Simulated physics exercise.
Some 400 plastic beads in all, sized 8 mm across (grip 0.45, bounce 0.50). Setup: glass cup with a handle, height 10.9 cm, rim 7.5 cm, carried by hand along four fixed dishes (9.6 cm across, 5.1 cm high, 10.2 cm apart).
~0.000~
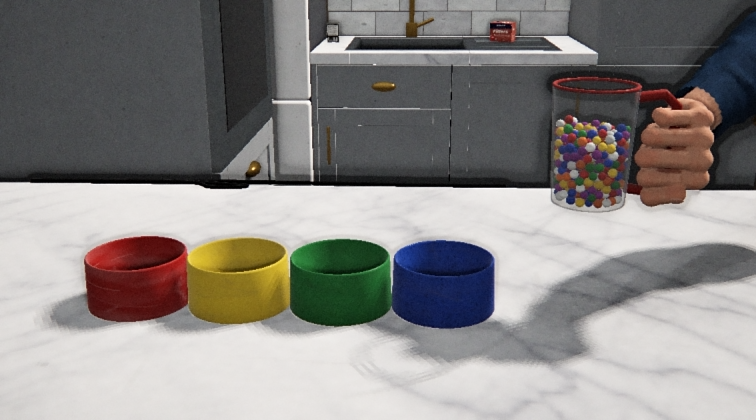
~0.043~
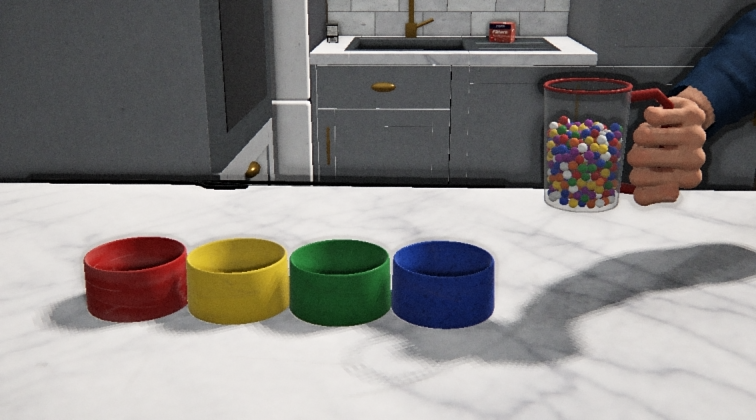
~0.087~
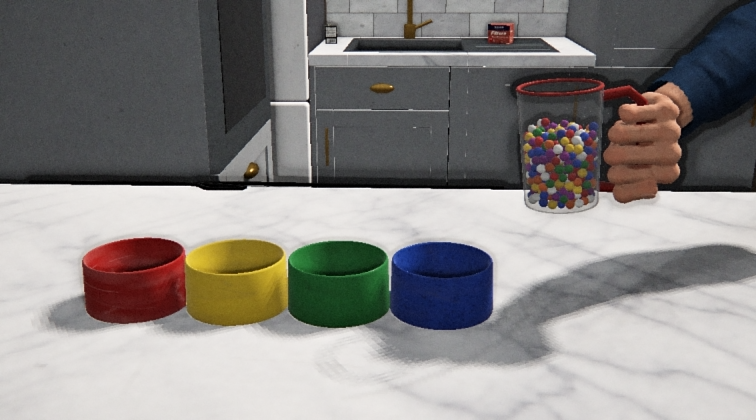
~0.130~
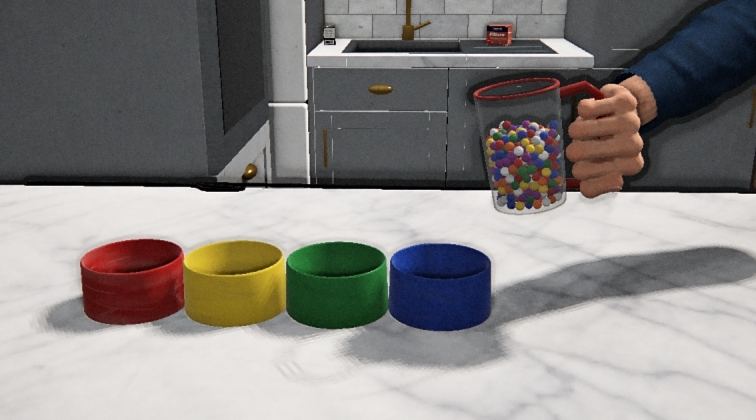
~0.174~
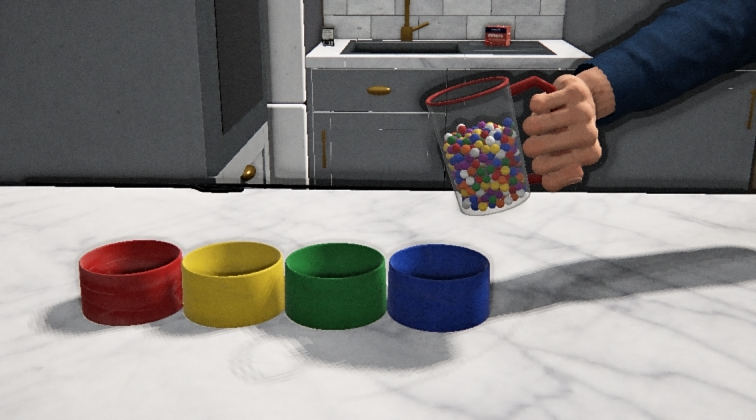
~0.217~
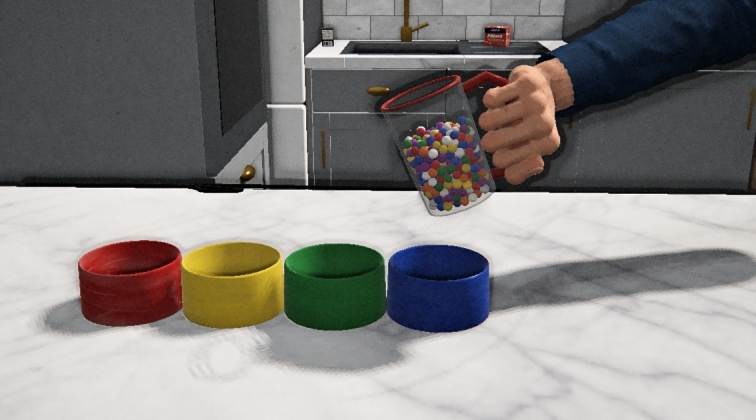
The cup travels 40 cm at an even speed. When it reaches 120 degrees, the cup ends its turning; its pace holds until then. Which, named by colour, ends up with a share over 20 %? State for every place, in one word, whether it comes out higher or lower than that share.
Red dish: Higher, blue dish: Lower, green dish: Lower, yellow dish: Lower, counter: Higher.
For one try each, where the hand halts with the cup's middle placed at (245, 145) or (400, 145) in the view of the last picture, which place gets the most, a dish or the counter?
The winner: Red, then green.
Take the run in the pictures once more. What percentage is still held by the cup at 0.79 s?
About 75 percent of the load.
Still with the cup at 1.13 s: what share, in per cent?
I'd say close to 20 per cent.
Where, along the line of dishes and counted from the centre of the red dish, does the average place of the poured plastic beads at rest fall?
Some 6 centimetres out on the left-hand side of that dish.
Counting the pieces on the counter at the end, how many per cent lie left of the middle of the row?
It's close to 100 in a hundred.
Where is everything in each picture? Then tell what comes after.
Cup at (592, 144), tilt 0 degrees, lip at (555, 85), moved 0.0 cm; middle of the pieces at (592, 158); blue dish at (444, 258); green dish at (340, 257); yellow dish at (238, 255); red dish at (136, 253), in the first picture.
Cup at (584, 145), tilt 1 degrees, lip at (546, 87), moved 0.7 cm; middle of the pieces at (584, 158), in the second picture.
Cup at (560, 146), tilt 4 degrees, lip at (518, 90), moved 2.7 cm; middle of the pieces at (562, 159), in the third picture.
Cup at (523, 147), tilt 10 degrees, lip at (475, 96), moved 6.0 cm; middle of the pieces at (526, 160), in the fourth picture.
Cup at (481, 147), tilt 16 degrees, lip at (427, 102), moved 9.7 cm; middle of the pieces at (485, 160), in the fifth picture.
Cup at (441, 147), tilt 22 degrees, lip at (382, 108), moved 13.4 cm; middle of the pieces at (447, 160); blue dish at (439, 263); green dish at (335, 261); yellow dish at (232, 259); red dish at (130, 258). Its pace works out near 140 degrees a second; the hand travels 85 cm a second, in the sixth picture.
Then, at 0.56 s, tilt 70 degrees; cup holds 100 %.
After 0.79 s, tilt 102 degrees; cup holds 75 %, red 5 %.
Then, at 1.13 s, tilt 120 degrees; cup holds 20 %, red 50 %.
At rest (2.2 s), red 65 %, blue 0 %, green 0 %, yellow 0 %, counter 35 %.
